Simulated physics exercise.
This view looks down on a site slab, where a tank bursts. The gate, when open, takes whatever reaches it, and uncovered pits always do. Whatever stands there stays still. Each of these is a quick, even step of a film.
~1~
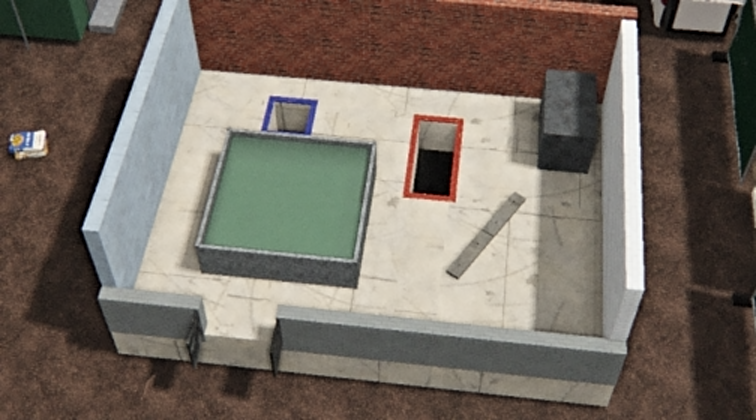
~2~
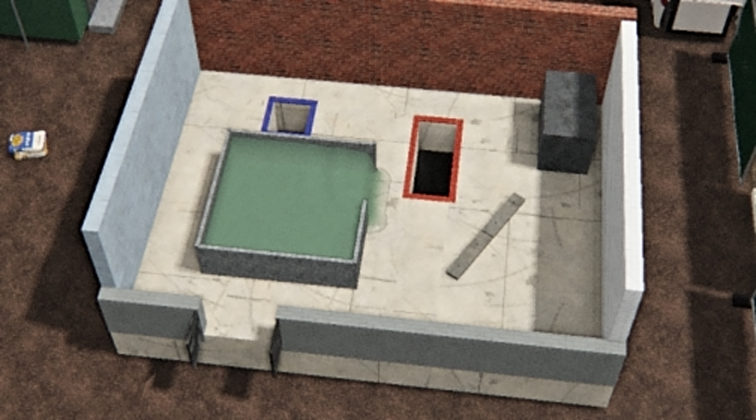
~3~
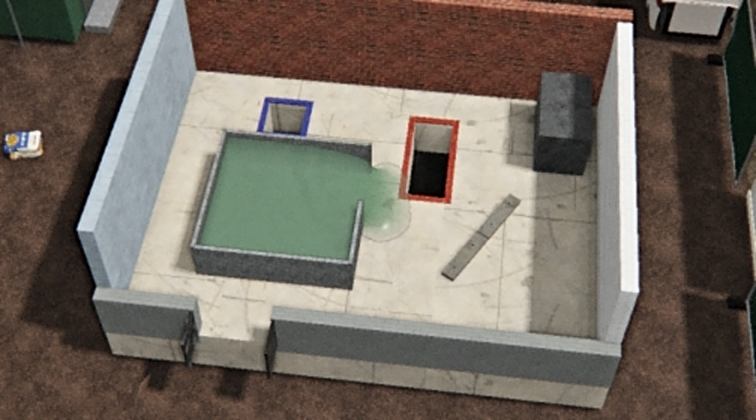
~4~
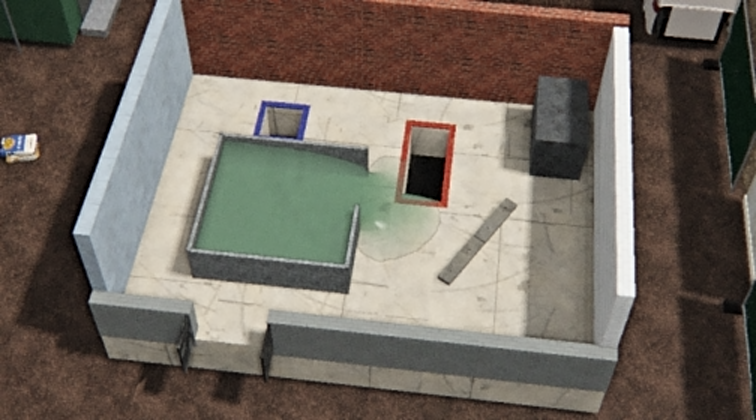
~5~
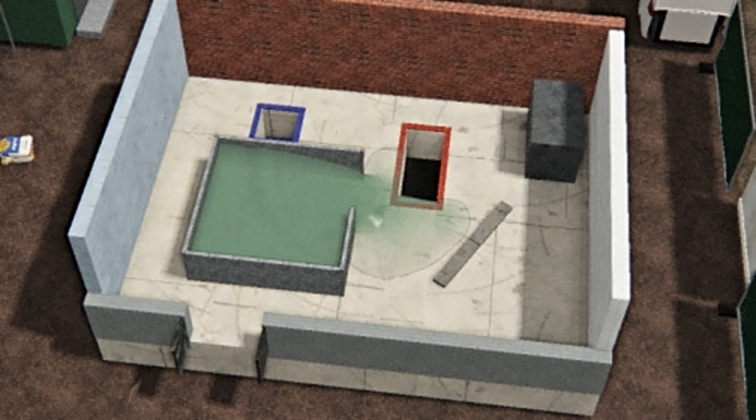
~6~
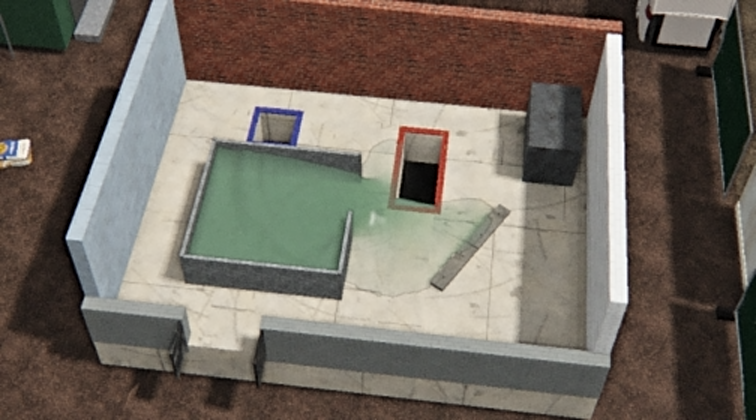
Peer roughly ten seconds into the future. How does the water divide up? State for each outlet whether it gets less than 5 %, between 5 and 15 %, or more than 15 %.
Outcome. The gate gets less than 5 %. The blue pit gets less than 5 %. The red pit gets more than 15 %.
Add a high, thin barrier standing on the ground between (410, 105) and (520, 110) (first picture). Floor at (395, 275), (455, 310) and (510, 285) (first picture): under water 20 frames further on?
Listed order - dry, wet, wet.
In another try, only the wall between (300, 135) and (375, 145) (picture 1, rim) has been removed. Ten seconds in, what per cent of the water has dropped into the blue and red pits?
The blue pit takes 14 per cent and the red pit 20 per cent.
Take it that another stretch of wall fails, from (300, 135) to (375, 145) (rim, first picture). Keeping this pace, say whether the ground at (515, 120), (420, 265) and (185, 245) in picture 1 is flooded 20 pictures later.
First point swamped, second point spared, third point spared.
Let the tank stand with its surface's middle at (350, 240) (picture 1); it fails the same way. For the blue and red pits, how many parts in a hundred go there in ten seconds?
Approximate tally in per cent: Blue pit 6, red pit 8.
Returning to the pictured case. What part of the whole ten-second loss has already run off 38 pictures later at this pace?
I'd say about 75 per cent.
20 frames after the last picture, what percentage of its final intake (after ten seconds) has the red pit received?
Close to 55 %.
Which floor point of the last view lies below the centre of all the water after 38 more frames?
Near (377, 239).
A moment on, water covers 25 % of the floor; the gate 0 %, the blue pit 0 %, the red pit 8 %.
Next, water covers 35 % of the floor; the gate 0 %, the blue pit 0 %, the red pit 16 %.
Then, water covers 40 % of the floor; the gate 0 %, the blue pit 0 %, the red pit 24 %.
Later, water covers 60 % of the floor; the gate 0 %, the blue pit 0 %, the red pit 35 %.
In the end, water covers 80 % of the floor; the gate 1 %, the blue pit 1 %, the red pit 44 %.
